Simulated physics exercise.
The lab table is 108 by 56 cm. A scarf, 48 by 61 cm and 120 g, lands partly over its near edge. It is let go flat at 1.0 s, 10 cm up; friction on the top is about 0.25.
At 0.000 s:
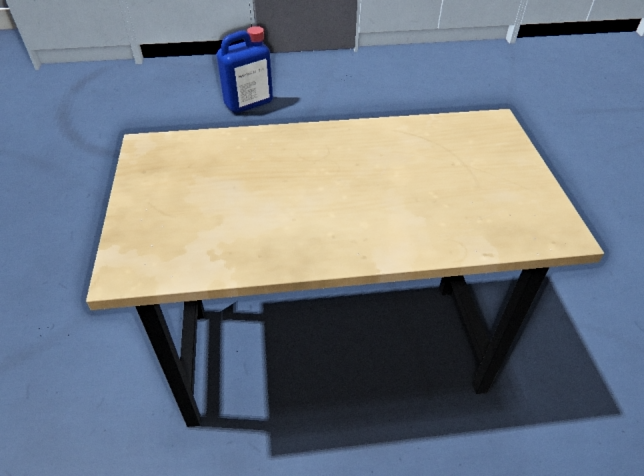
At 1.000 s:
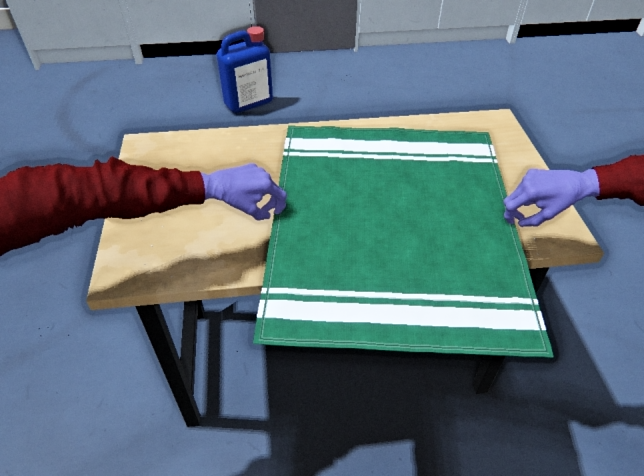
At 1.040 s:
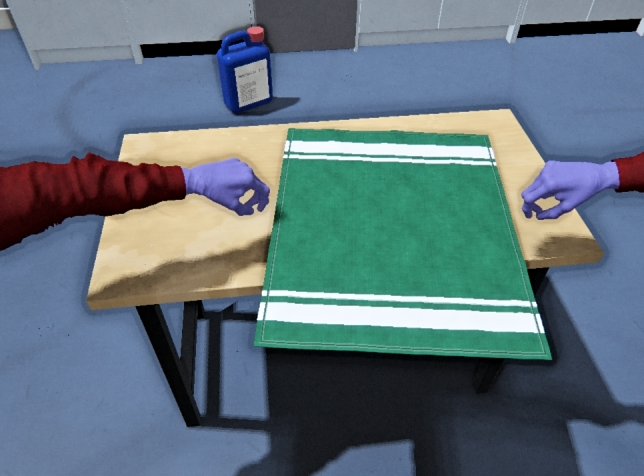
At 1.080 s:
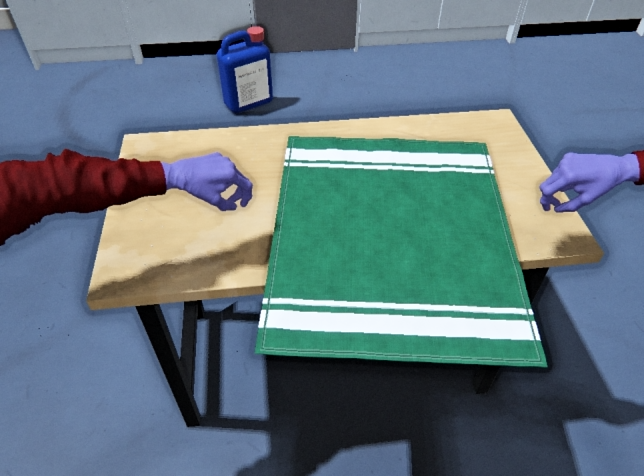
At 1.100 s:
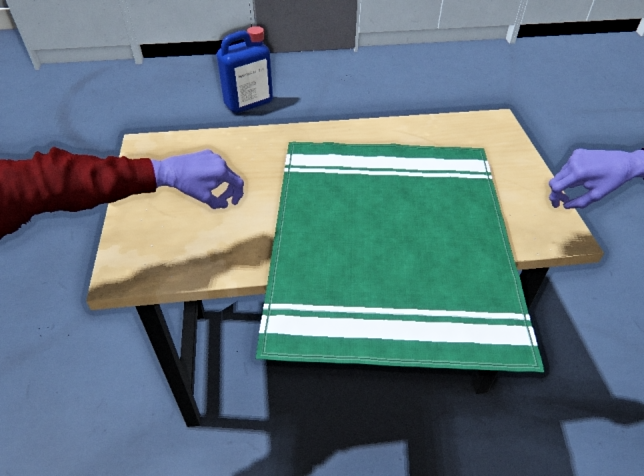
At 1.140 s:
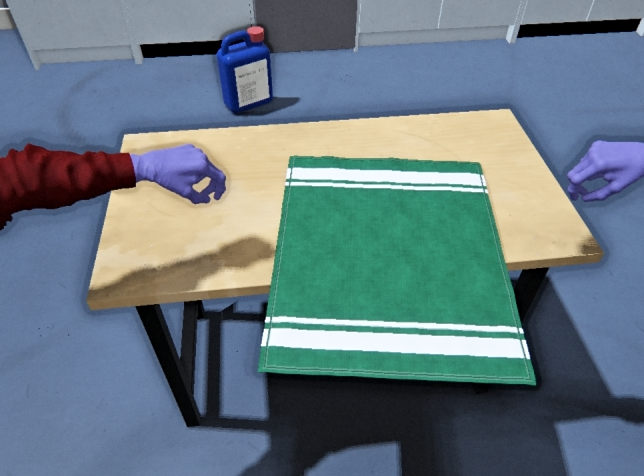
Two purple-gloved hands, the left one showing a dark red sleeve, reach in from either side over a pale wooden lab table with black legs, seen from above and in front on a blue floor. A green scarf with white stripes appears flat across the bare table, overhanging its near edge, with a blue jug behind. The hands draw apart, and the scarf slides slightly toward the still camera.
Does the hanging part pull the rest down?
In the end the scarf drops off.
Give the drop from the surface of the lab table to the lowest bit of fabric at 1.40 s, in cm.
About 36 cm.
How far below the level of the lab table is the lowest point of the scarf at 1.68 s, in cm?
Some 68 cm.
At 1.4 s, 40 % of the scarf is still over the top.
At 1.7 s, 0 % of the scarf is still over the top.
At 1.9 s, 0 % of the scarf is still over the top.
At 2.2 s, 0 % of the scarf is still over the top.
At 4.4 s, 0 % of the scarf is still over the top.
